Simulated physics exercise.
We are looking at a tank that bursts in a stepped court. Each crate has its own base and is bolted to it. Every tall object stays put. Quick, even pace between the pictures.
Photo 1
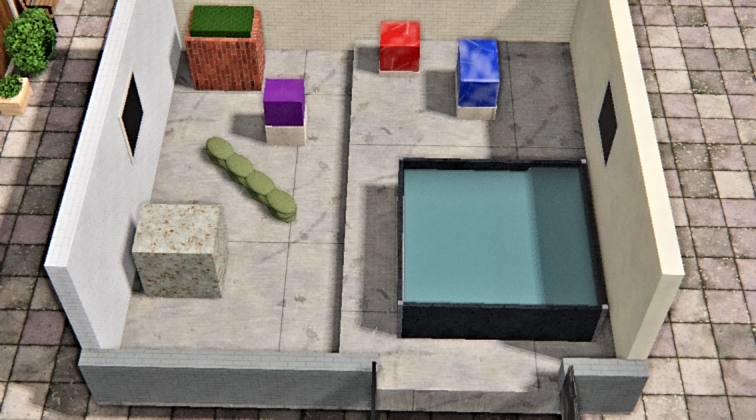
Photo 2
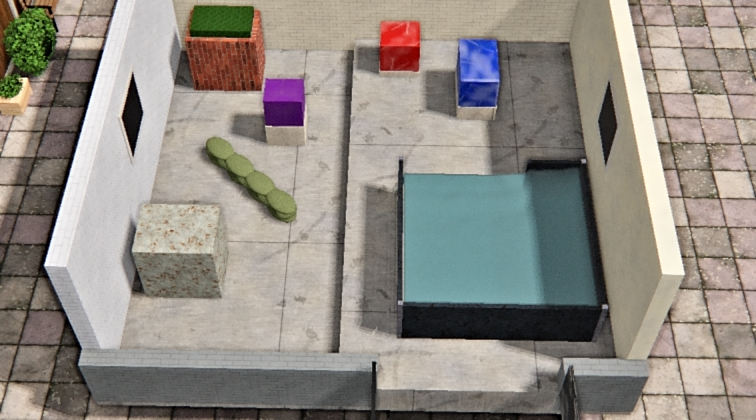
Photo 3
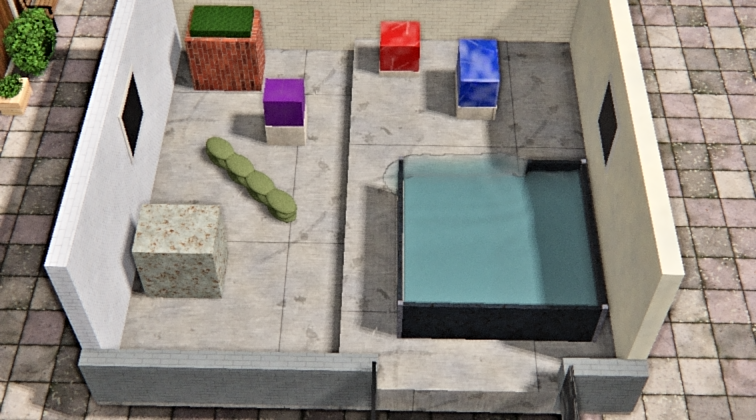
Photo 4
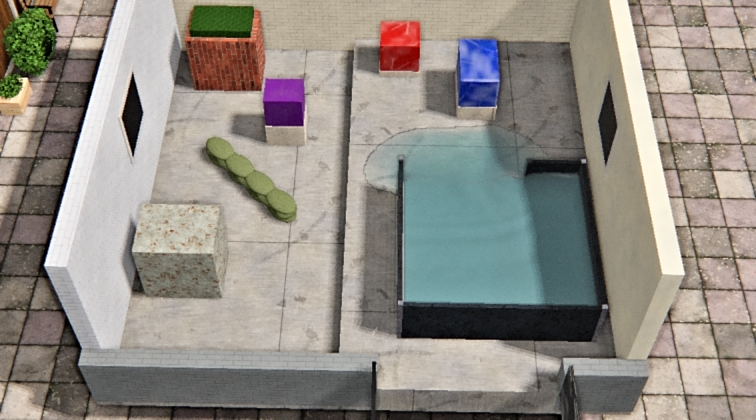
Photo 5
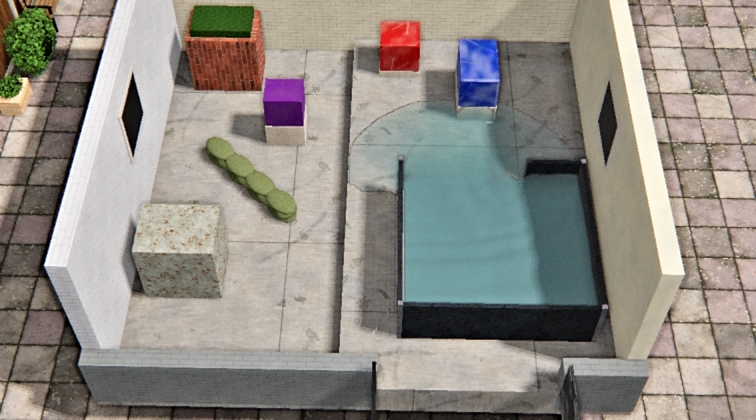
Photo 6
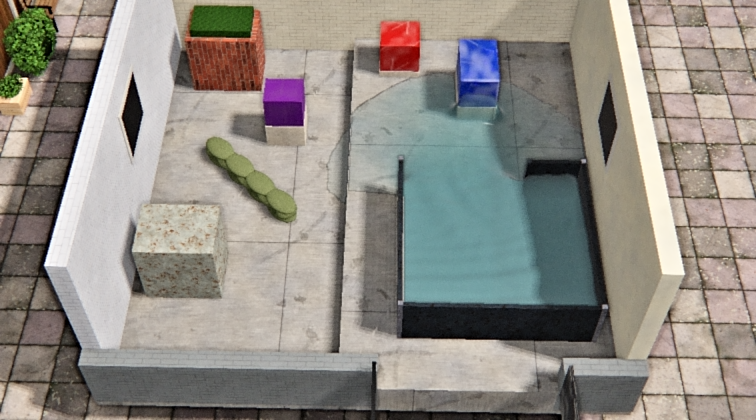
Water burst through a gap in the far side of the dark-walled tank, spilled onto the courtyard floor, and spread backward in a widening sheet until it reached around the blue block's pale base.
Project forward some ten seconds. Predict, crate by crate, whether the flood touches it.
My prediction: The purple crate remains untouched; the blue crate is touched; the red crate is touched.
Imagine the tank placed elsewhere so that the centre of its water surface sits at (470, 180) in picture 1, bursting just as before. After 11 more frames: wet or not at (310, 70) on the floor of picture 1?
Submerged.
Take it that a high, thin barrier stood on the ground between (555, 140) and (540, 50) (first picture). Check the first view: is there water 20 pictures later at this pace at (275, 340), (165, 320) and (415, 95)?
As listed: No water, clear, wet.
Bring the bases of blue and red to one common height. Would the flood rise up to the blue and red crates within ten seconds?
I'd say the blue crate gets swamped and the red crate gets swamped.
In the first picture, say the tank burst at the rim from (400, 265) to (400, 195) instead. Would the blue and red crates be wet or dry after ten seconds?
First the blue crate: It is never reached; then the red crate: It is never reached.
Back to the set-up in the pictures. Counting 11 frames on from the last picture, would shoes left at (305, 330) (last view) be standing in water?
Result for the point: Unwetted.
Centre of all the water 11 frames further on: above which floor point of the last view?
I'd say near (459, 178).
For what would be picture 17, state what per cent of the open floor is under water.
Estimate: Some 40 in a hundred.
A moment on, water covers 35 % of the floor; the purple crate water round its plinth, the blue crate water round its plinth, the red crate water round its plinth.
Next, water covers 40 % of the floor; the purple crate water round its plinth, the blue crate water round its plinth, the red crate water round its plinth.
Then, water covers 55 % of the floor; the purple crate water round its plinth, the blue crate water round its plinth, the red crate water round its plinth.
Later, water covers 80 % of the floor; the purple crate water round its plinth, the blue crate water round its plinth, the red crate water round its plinth.
In the end, water covers 90 % of the floor; the purple crate stayed above the water, the blue crate was topped, the red crate was topped.
